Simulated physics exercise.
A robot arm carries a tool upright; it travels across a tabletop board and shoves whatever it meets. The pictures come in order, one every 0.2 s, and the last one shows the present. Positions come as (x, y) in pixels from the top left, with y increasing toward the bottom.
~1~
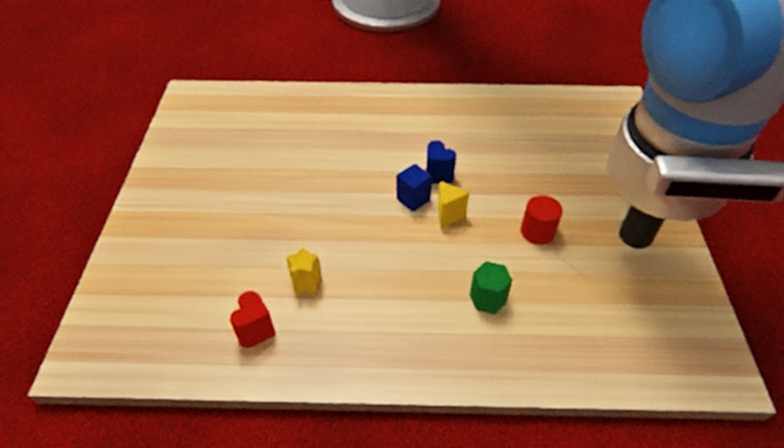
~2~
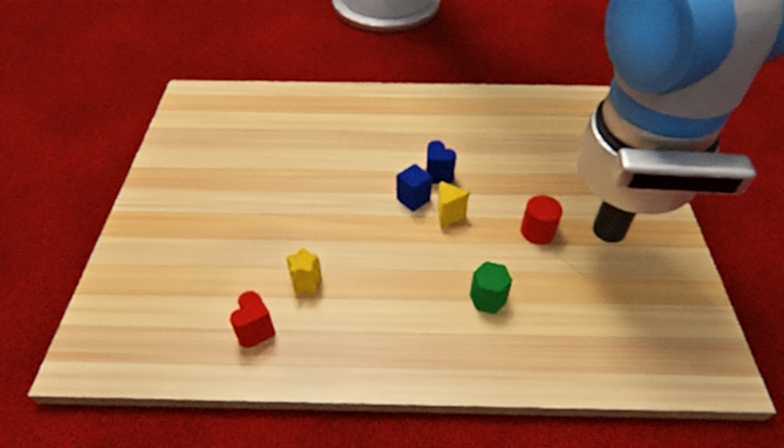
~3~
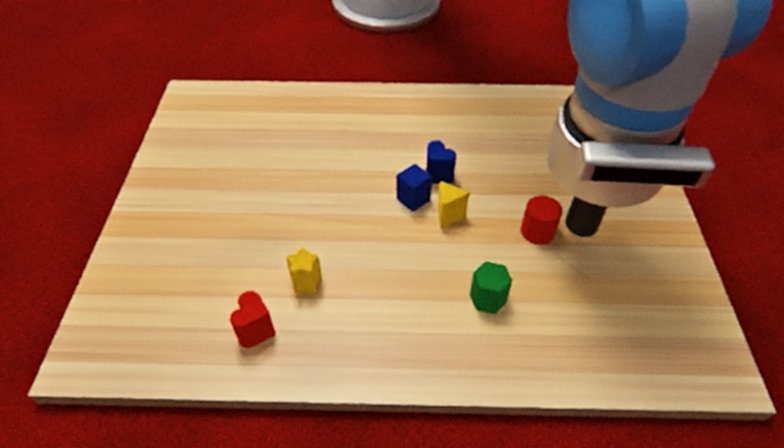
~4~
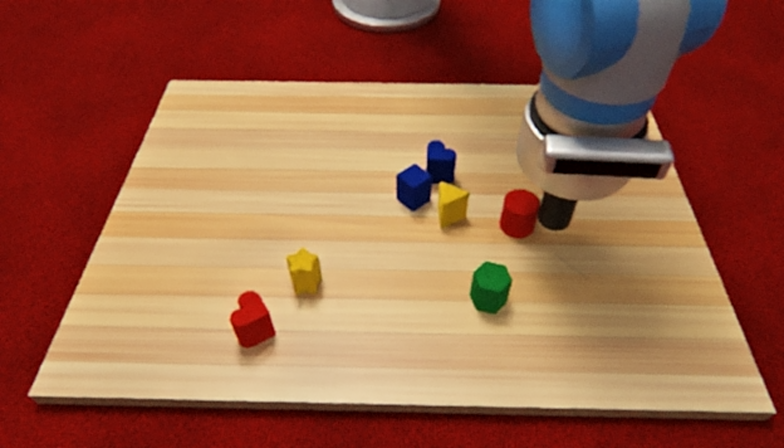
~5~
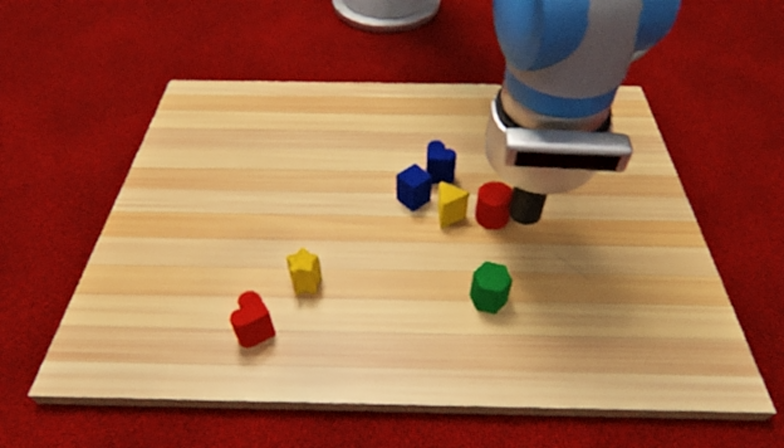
A robot arm moves left and pushes the red cylinder toward the yellow triangle.
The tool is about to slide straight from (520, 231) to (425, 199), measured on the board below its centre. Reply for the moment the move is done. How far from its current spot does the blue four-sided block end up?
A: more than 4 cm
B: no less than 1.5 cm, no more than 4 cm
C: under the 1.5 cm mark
Correct choice: B.
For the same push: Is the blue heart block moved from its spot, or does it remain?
The block in question is displaced by the end.
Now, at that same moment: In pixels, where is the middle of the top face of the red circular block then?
Pixel (426, 152).
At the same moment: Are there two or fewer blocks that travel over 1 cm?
No, I don't think so.
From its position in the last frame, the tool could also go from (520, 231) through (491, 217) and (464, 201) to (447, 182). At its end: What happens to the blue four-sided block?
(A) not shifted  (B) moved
My pick is A.
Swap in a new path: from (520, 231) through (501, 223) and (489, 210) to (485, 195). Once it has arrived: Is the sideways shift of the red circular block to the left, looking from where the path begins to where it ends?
That would be a yes.
On the path given first. One third of the way, tool at (490, 201); yellow triangle at (437, 190), turned 45° anticlockwise; red circular block at (466, 178).
Two thirds of the way, tool at (456, 191); blue heart block at (435, 143), turned 10° anticlockwise; yellow triangle at (432, 188), turned 80° anticlockwise; red circular block at (442, 163).
At the end, tool at (426, 181); blue four-sided block at (398, 170), turned 20° anticlockwise; blue heart block at (433, 133); yellow triangle at (411, 190), turned 95° anticlockwise; red circular block at (426, 152).
